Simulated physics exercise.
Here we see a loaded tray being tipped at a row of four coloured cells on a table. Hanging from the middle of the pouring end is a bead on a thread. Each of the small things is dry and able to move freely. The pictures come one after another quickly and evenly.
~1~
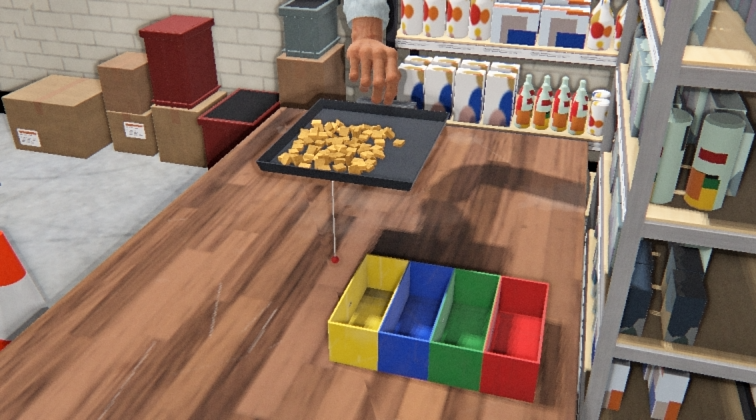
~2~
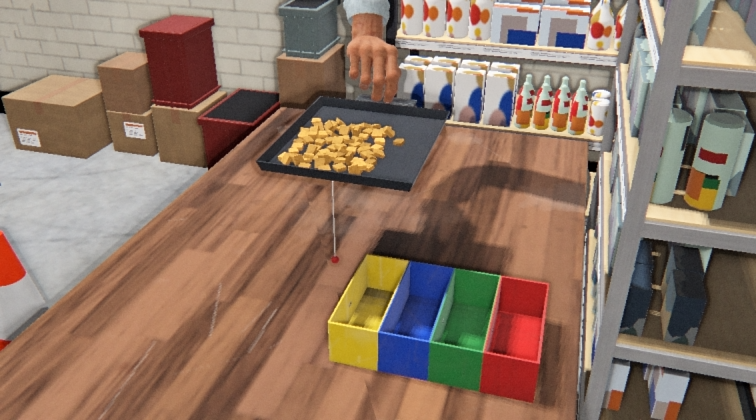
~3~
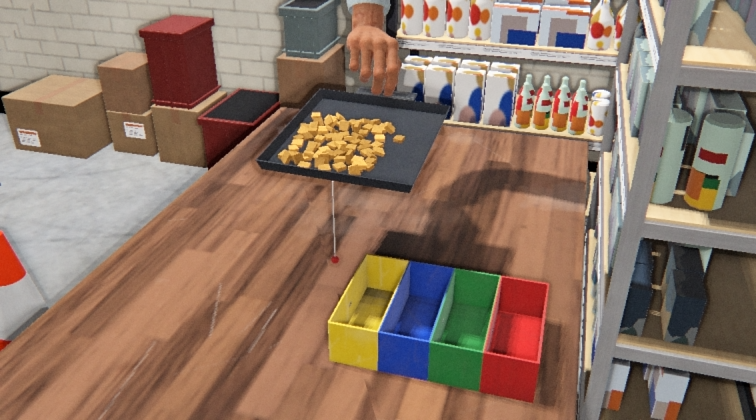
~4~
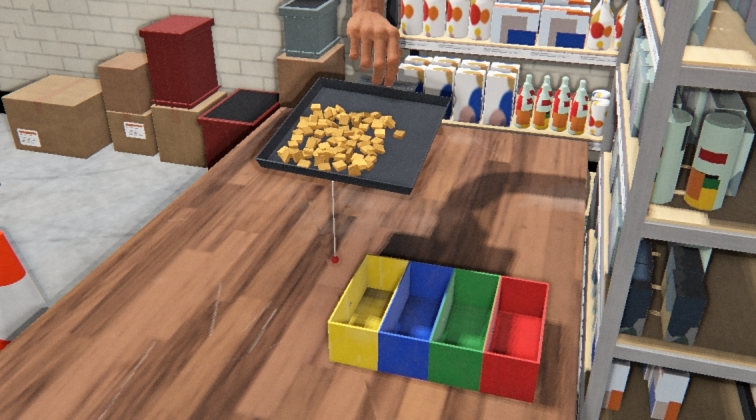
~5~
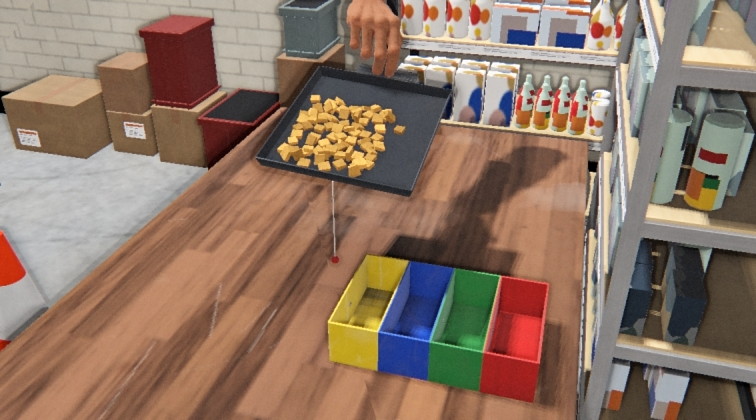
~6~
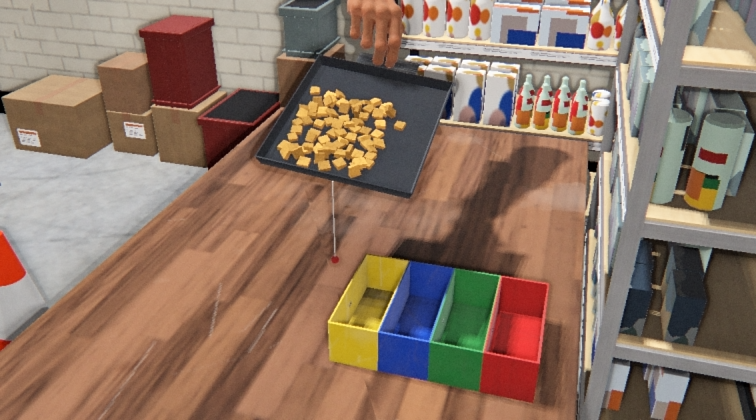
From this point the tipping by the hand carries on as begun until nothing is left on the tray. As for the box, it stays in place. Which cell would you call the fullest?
I would call the yellow cell the fullest.
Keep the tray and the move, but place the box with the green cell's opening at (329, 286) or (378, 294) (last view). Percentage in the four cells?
About 80 % and 100 %.
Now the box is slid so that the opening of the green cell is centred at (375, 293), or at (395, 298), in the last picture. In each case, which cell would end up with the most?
The green one, then the green one.
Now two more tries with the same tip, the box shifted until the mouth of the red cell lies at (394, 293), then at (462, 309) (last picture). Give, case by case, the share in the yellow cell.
You'd get near 0 per cent and afterwards near 10 per cent.
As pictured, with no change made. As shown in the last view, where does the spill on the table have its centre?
Estimate: About (309, 340).
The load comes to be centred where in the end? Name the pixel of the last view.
Last view, resting centre - approx. (384, 329).
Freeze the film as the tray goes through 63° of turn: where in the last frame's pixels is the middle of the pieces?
Look around (366, 171) in the last picture.
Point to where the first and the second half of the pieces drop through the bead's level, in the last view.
Around (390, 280), followed by around (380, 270).
Shortly afterwards, tray tipped steeply; all but a few on the tray; a little falling or outside the box.
Next, tray tipped past a quarter turn; a little on the tray; near a third in the yellow cell; near a quarter in the blue cell; near a third falling or outside the box.
Some moments later, tray tipped past a quarter turn; near half in the yellow cell; near a third in the blue cell; only a few in the green cell; a little falling or outside the box.
In the end, tray tipped past a quarter turn; near half in the yellow cell; near a third in the blue cell; only a few in the green cell; none at all in the red cell; a little outside the box.
